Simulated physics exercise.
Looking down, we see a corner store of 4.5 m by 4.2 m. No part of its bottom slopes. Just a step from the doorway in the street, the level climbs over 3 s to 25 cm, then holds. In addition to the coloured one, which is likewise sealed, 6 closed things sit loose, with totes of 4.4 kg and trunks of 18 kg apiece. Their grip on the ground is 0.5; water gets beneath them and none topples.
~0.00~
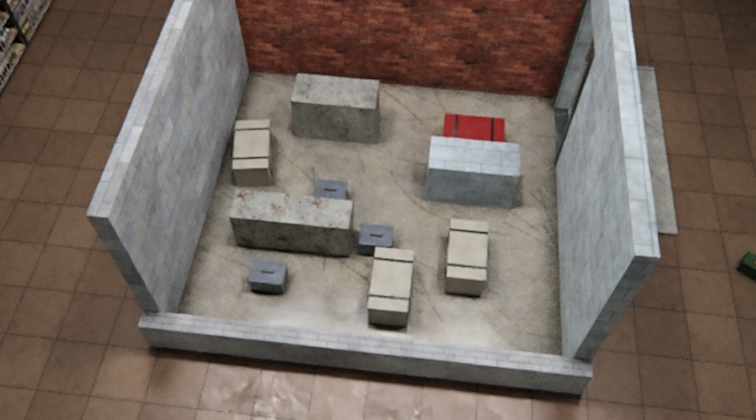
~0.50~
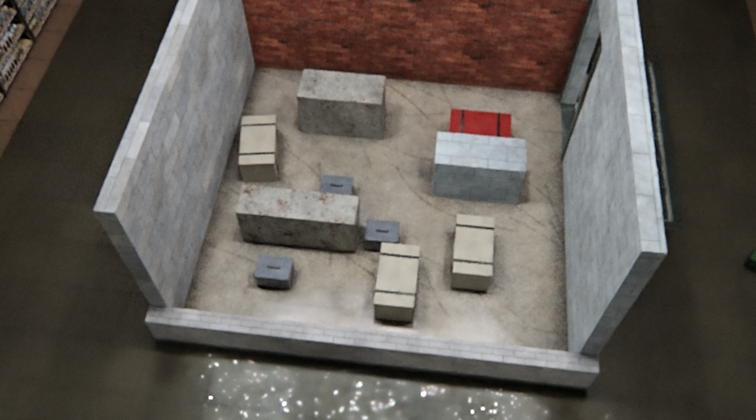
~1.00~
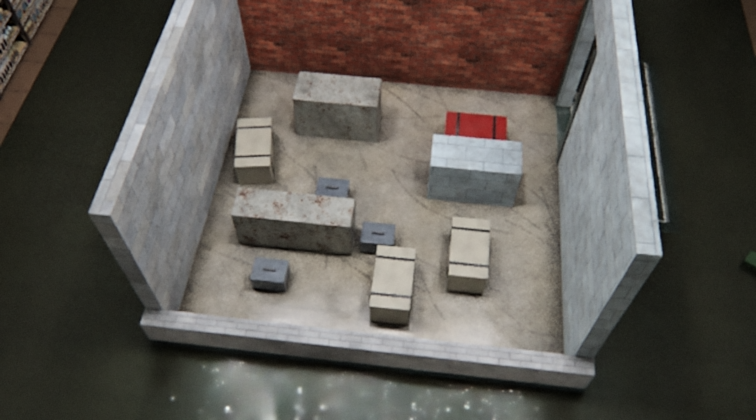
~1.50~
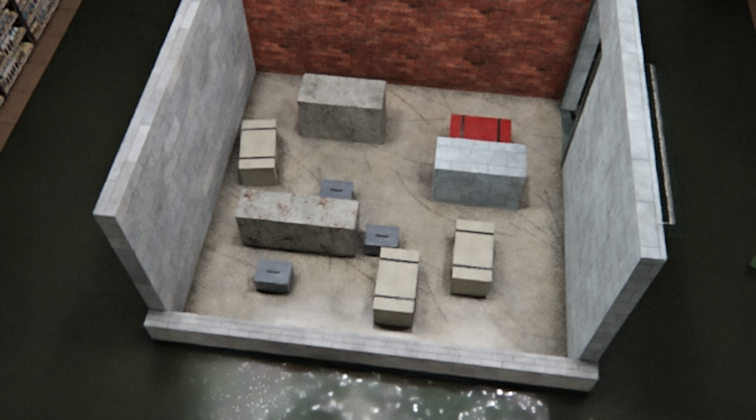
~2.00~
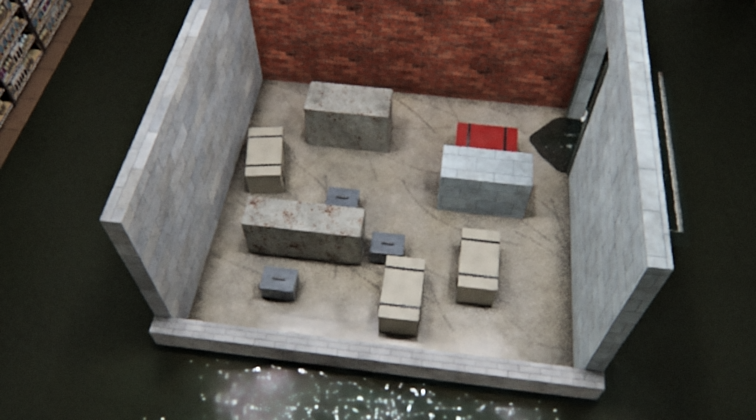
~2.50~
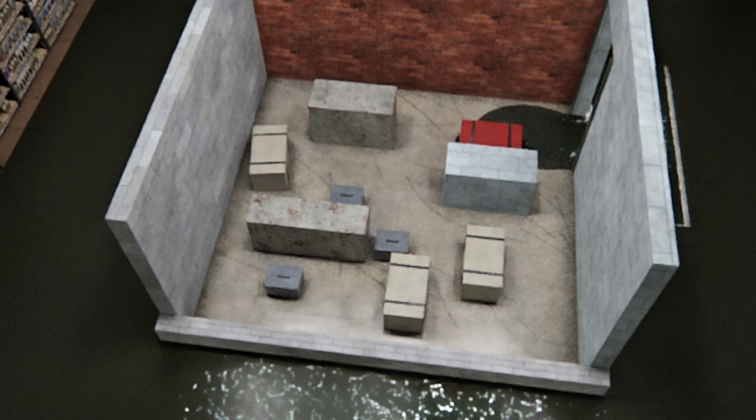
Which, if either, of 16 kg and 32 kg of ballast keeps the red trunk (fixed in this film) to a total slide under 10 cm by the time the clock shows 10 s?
I reckon neither ballast is ample.
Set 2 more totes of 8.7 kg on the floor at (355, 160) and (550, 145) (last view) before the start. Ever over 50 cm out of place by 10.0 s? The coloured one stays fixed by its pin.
First one: Inside the limit; second one: Beyond the limit.
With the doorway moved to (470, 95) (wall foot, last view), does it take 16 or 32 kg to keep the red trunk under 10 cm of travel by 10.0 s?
Okay, so both masses fail.
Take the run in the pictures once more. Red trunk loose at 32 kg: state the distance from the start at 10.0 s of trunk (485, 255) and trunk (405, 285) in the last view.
One is off by 10 cm, the other by 0 cm, in the order asked.
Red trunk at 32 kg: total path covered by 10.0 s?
The total path comes to around 120 cm.
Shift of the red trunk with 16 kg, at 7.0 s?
I'd put it at roughly 100 cm.
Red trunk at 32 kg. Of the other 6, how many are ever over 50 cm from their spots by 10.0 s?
I get 2.
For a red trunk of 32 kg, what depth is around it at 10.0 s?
Around 11 cm.
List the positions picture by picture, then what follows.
The red trunk at (474, 129), on the bottom; 0.0 m2 under water; 0 of 7 have shifted, in the first picture.
The red trunk at (480, 124), on the bottom; 0.0 m2 under water; 0 of 7 have shifted, in the second picture.
The red trunk at (476, 127), on the bottom; 0.0 m2 under water; 0 of 7 have shifted, in the third picture.
The red trunk at (481, 129) rests on the ground; 0.0 m2 under water; 0 of 7 have shifted, in the fourth picture.
The red trunk at (487, 138) rests on the ground; water covers 0.3 m2; 0 of 7 have shifted, in the fifth picture.
The red trunk at (491, 135) rests on the ground; 1.0 m2 under water; 0 of 7 have shifted, in the sixth picture.
After 3.5 s the red trunk would be 28 cm from its start with 16 kg and 5 cm from its start with 32 kg; 6 cm of water round it then.
After 4.5 s the red trunk would be 89 cm from its start with 16 kg and 59 cm from its start with 32 kg; 7 cm of water round it then.
After 7.0 s the red trunk would be 92 cm from its start with 16 kg and 90 cm from its start with 32 kg; 10 cm of water round it then.
After 10.0 s the red trunk would be 142 cm from its start with 16 kg and 92 cm from its start with 32 kg; 11 cm of water round it then.
